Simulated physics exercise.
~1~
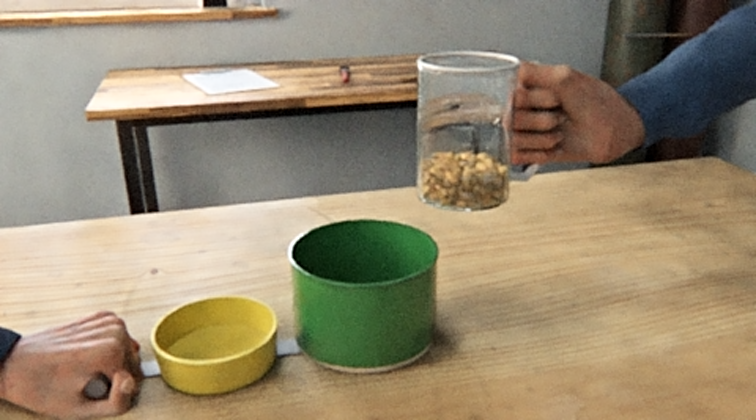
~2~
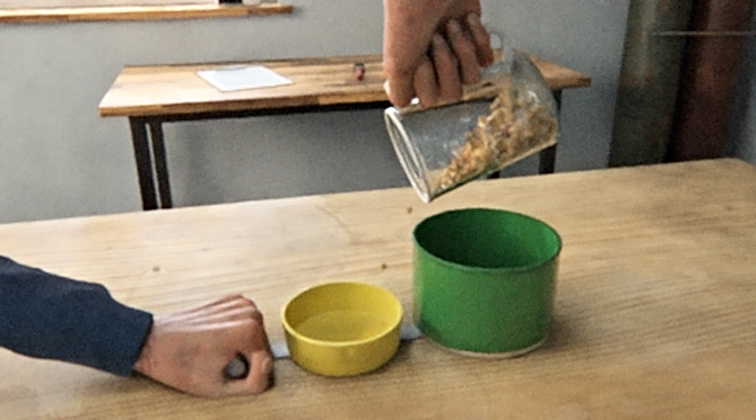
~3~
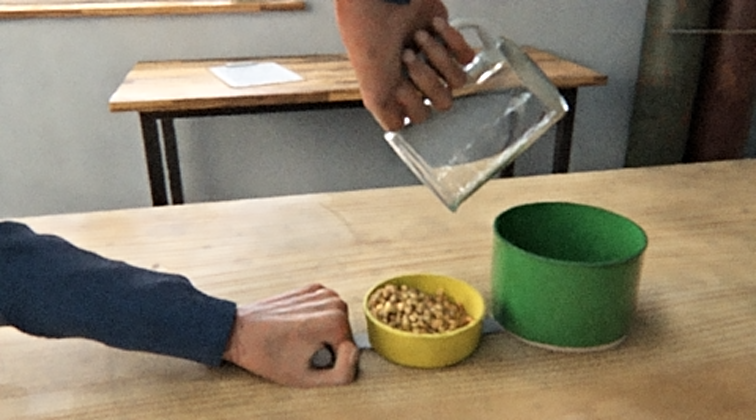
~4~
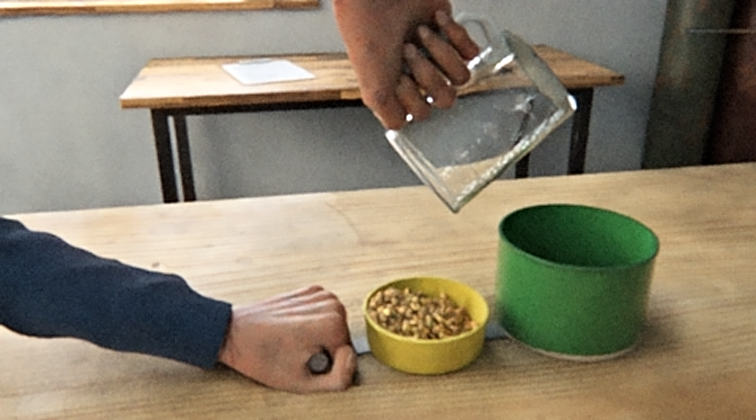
A person pulls two containers to the right and pours chickpeas into the yellow dish.
